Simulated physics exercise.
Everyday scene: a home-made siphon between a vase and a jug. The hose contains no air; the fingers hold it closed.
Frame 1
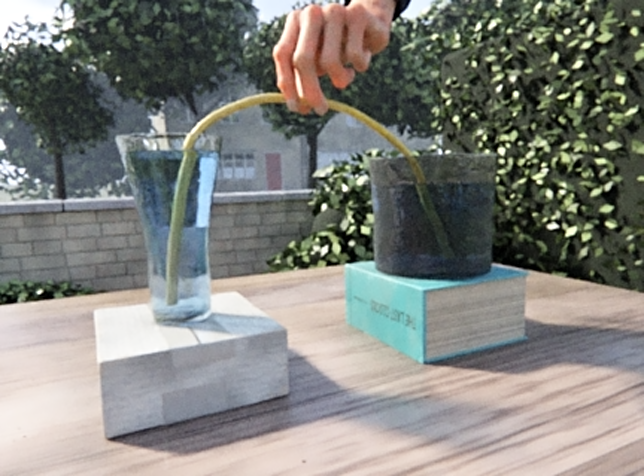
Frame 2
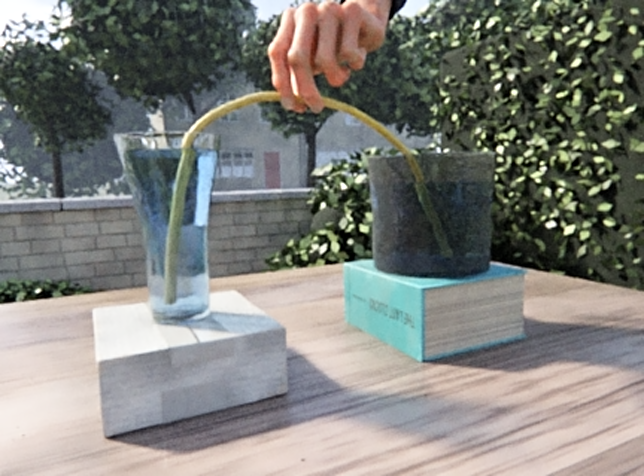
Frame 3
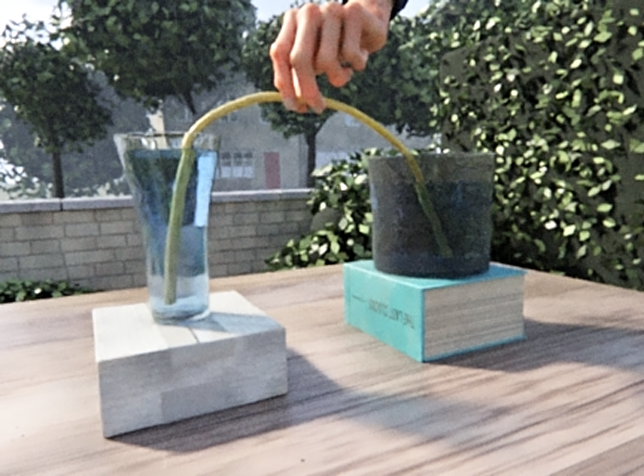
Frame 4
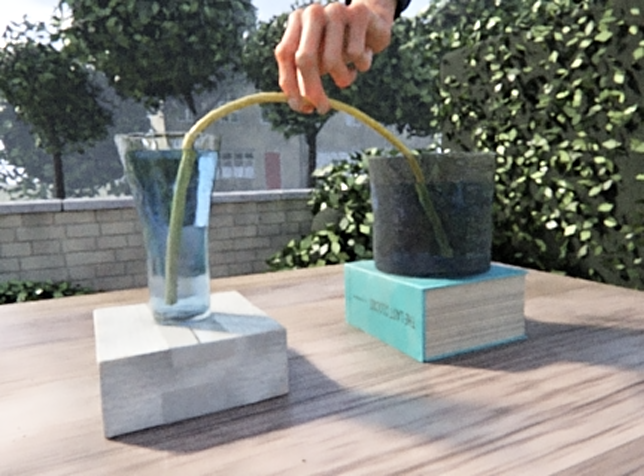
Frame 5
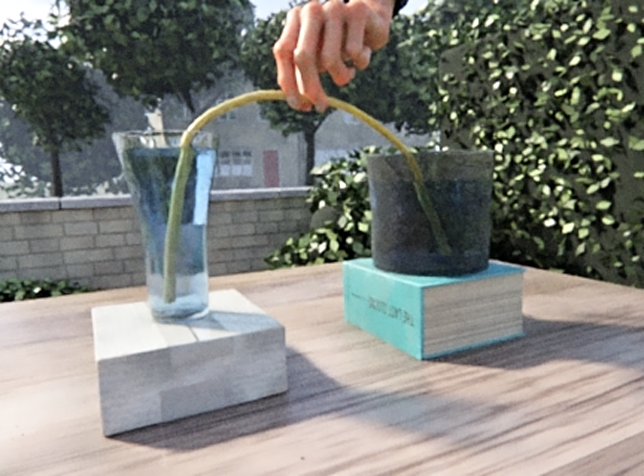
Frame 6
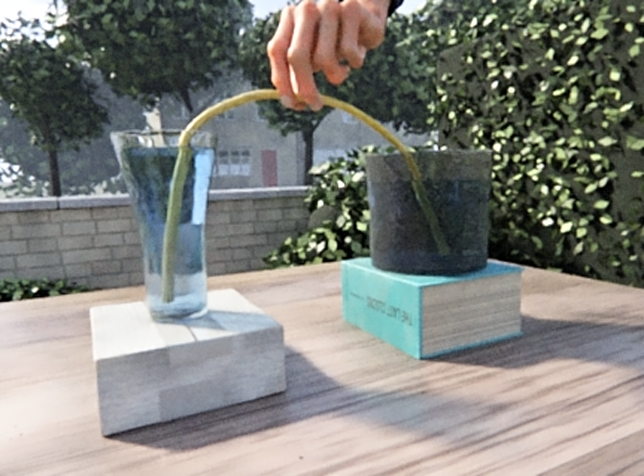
On an outdoor wooden table, a hand pinching a curved hose between a vase and a darker jug, almost nothing moving.
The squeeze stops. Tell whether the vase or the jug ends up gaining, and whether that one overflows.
Flow - rightward, taker - holds it all.
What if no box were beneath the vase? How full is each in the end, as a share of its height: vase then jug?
Levels: First 100 %, second 65 %.
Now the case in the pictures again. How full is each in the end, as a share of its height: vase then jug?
Roughly 75 % and 80 %.
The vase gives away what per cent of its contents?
Result: Approximately 30 per cent.
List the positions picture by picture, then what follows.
In the first picture, still shut; vase (177, 226) nearly full, up on the box; jug (432, 210) about three quarters full, up on the book.
In the second picture, the hose is pinched; vase nearly full, surface at (171, 153); jug about three quarters full, surface at (431, 182).
In the third picture, nothing flows; vase (176, 225) nearly full; jug (430, 209) about three quarters full.
In the fourth picture, fingers on the hose; vase nearly full, surface at (172, 153); jug about three quarters full, surface at (431, 182).
In the fifth picture, still shut; vase (175, 223) nearly full, up on the box; jug (429, 207) about three quarters full, up on the book.
In the sixth picture, the hose is pinched; vase nearly full, surface at (168, 151); jug about three quarters full, surface at (428, 179).
Shortly, the vase is nearly full; the jug is about three quarters full.
Then, the vase is about three quarters full; the jug is about three quarters full.
At the finish, the vase is about three quarters full; the jug is about three quarters full; the two surfaces are level.
